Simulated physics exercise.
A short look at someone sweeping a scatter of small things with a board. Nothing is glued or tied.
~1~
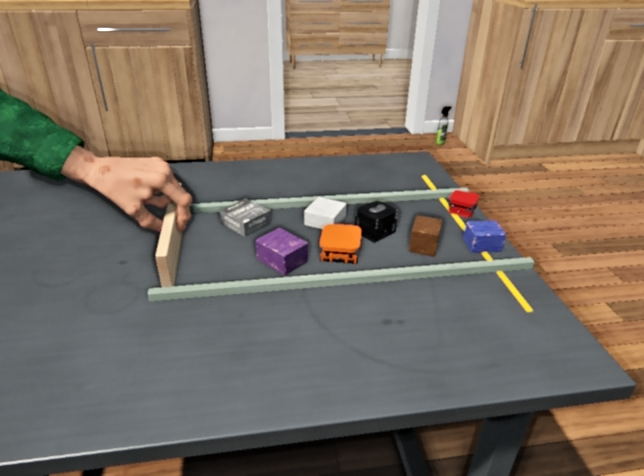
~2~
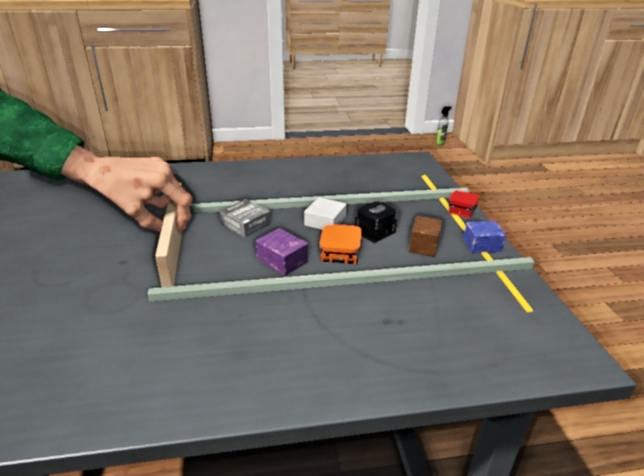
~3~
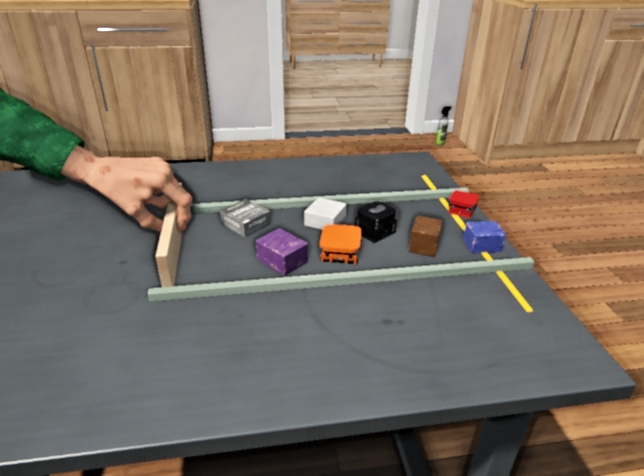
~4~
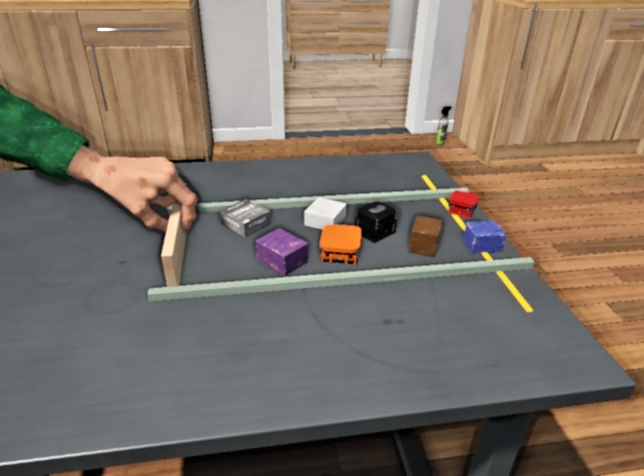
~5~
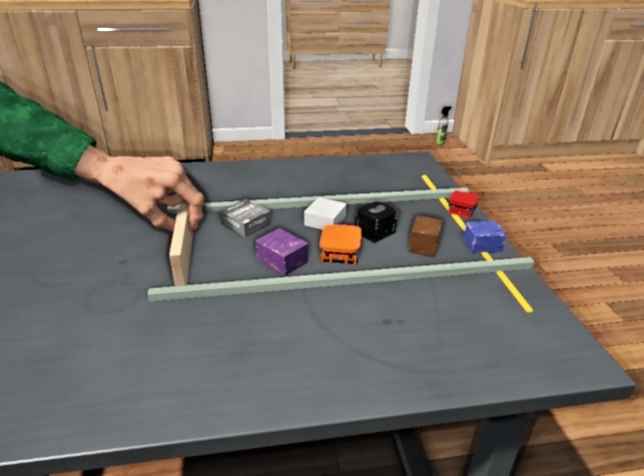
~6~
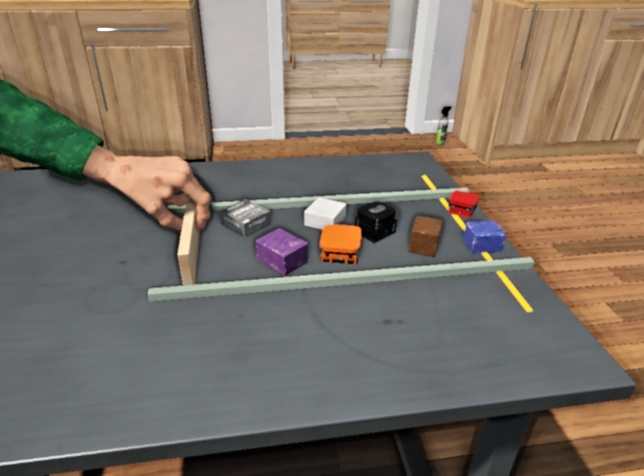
A hand in a green sleeve held a wooden board upright between two pale rails on a dark table, then slid it slightly right toward the scattered colorful blocks and cases, which stayed still.
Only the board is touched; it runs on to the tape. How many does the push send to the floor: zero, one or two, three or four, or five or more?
The number that fall off is five or more.
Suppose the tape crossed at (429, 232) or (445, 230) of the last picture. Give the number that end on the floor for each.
Try by try, 2 and 3.
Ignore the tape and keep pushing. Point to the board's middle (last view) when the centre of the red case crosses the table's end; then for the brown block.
For the red case at (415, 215), for the brown block at (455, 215).
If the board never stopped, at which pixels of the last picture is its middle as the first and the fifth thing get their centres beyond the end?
About (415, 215), then (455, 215).
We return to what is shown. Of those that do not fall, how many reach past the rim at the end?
Overhanging: 1.
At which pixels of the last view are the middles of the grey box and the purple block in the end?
The grey box at (475, 206), the purple block at (500, 242).
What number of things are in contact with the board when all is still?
The number is 2.
Soon after, none off yet; red case at rest near (463, 205); blue block at rest near (484, 237); brown block at rest near (426, 236).
In the end, the number that fall off is five or more; gone, white block, orange case, black case, brown block, blue block and red case.
